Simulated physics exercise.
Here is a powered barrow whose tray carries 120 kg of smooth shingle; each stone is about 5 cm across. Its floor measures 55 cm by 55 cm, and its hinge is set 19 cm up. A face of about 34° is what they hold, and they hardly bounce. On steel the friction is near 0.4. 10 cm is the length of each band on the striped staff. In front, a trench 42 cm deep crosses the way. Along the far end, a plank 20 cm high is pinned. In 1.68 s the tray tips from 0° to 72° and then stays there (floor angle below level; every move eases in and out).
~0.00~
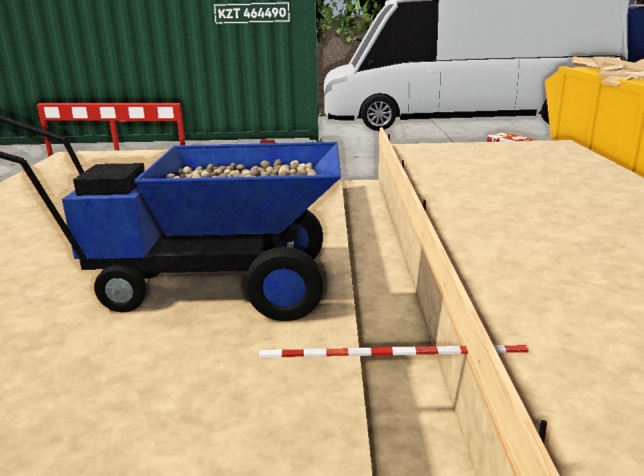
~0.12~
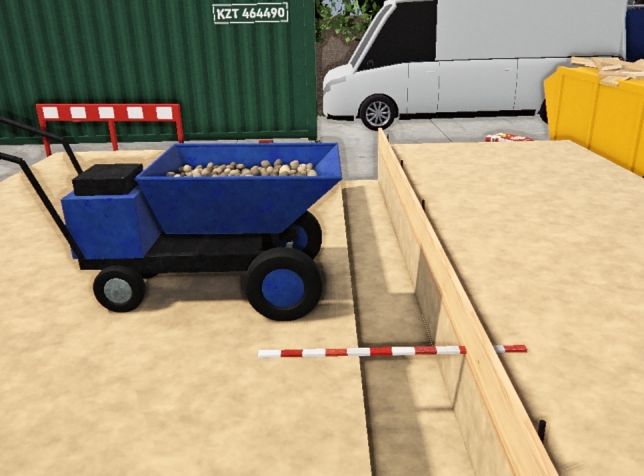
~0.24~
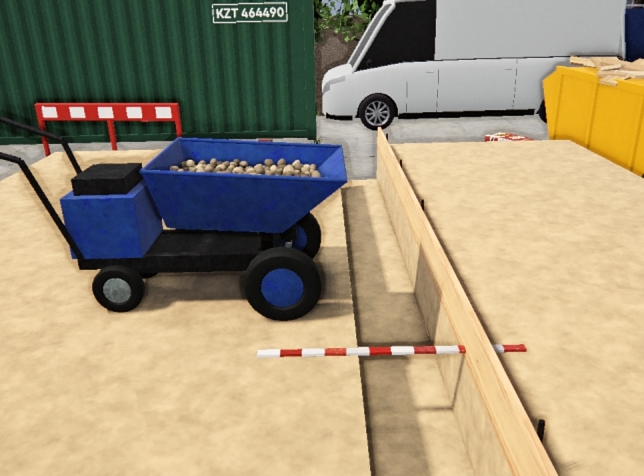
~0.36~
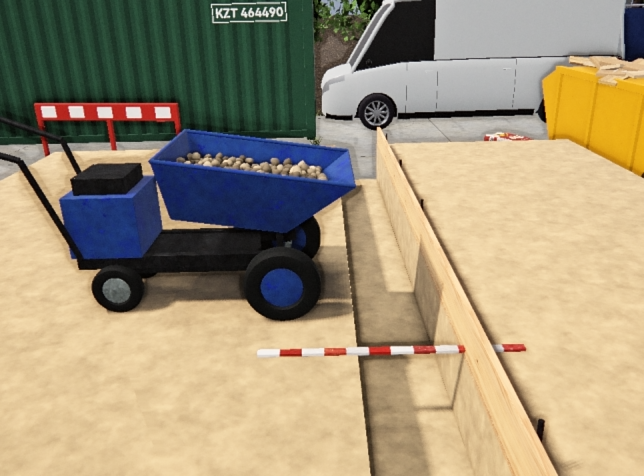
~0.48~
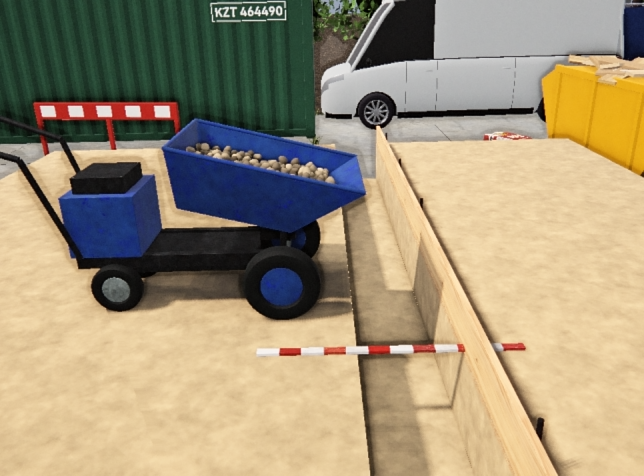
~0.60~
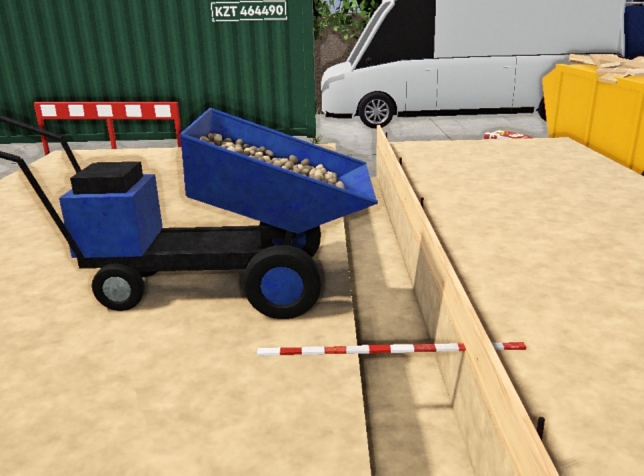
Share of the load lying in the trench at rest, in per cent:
99 per cent.
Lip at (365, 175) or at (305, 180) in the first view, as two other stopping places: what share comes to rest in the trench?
About 70 per cent from the first spot, about 100 from the second.
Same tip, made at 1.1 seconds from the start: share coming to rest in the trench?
Around 100 per cent would end in the trench.
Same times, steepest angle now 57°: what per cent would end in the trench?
I'd expect around 90 in a hundred.
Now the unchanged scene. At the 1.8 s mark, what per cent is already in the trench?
Close to 75 per cent at that time.
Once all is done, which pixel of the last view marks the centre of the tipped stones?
Somewhere near pixel (403, 341).
After 1.3 s the floor is at 61°; 99 % in the tray, 1 % in the trench; the foremost stones are at (421, 260).
After 1.8 s the floor is at 72°; 23 % in the tray, 76 % in the trench, 1 % past the trench; the foremost stones are at (473, 274).
After 2.1 s the floor is at 72°; 1 % in the tray, 99 % in the trench, 1 % past the trench; the foremost stones are at (492, 299).
After 4.1 s the floor is at 72°; 0 % in the tray, 99 % in the trench, 1 % past the trench; the foremost stones are at (497, 305).
